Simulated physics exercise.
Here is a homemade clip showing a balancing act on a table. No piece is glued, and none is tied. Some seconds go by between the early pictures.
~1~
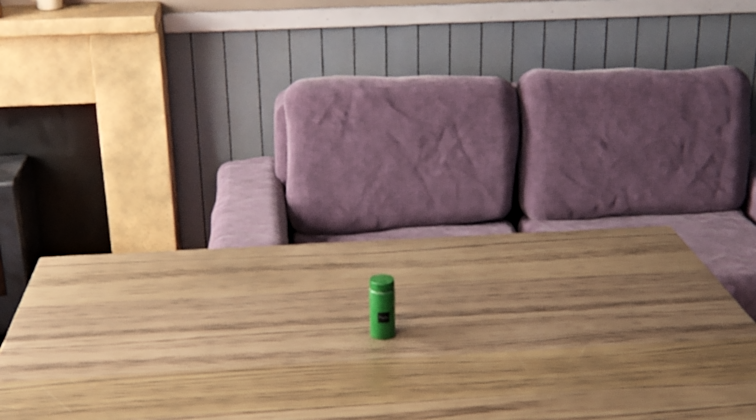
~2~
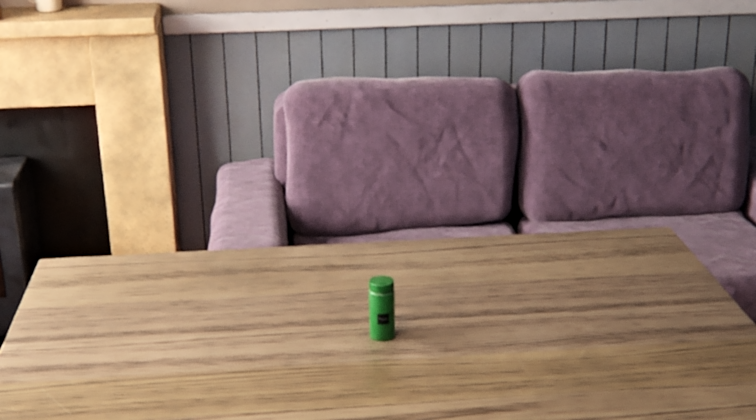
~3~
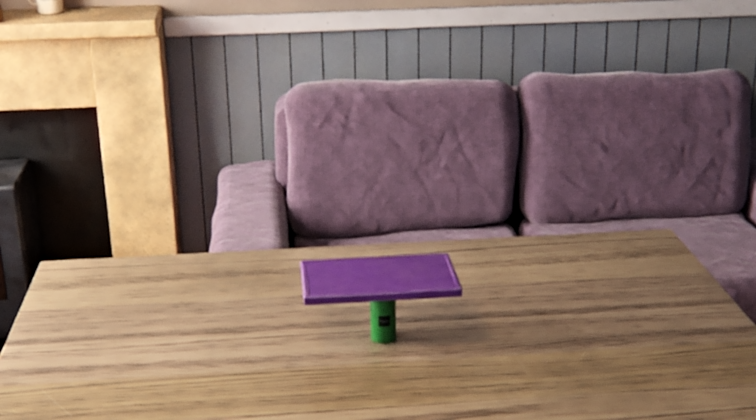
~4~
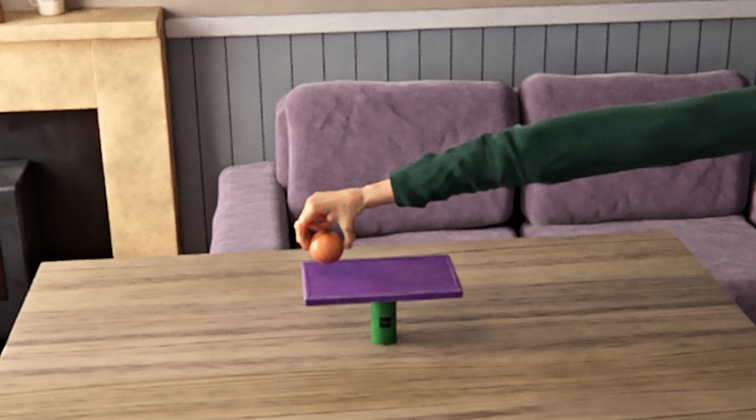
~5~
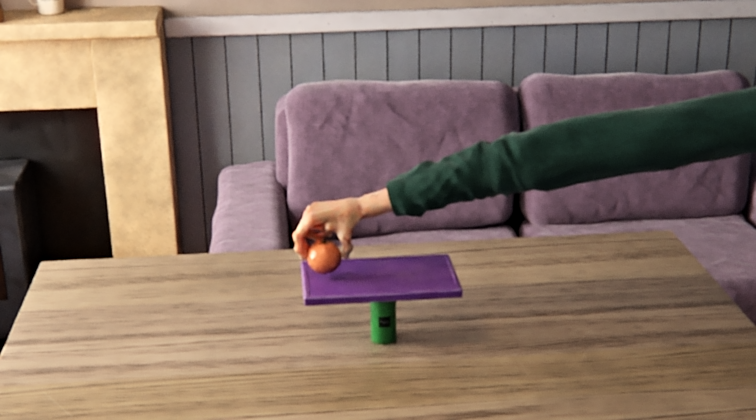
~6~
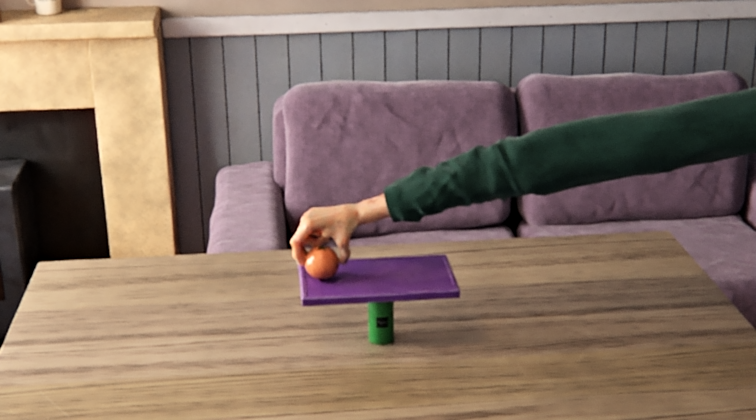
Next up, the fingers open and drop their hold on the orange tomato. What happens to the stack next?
The stack is going to be upset.
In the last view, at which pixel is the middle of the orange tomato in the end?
I'd point to roughly (287, 330).
Then, 0.50 s on from there, orange tomato now fallen; purple lid turned 59° from how it was put.
Then, 0.80 s on from there, purple lid now fallen; green shaker turned 55° from how it was put.
In the end, fallen, orange tomato, purple lid and green shaker. At the end, from the last picture's camera, orange tomato near (287, 330). The stack gives way.
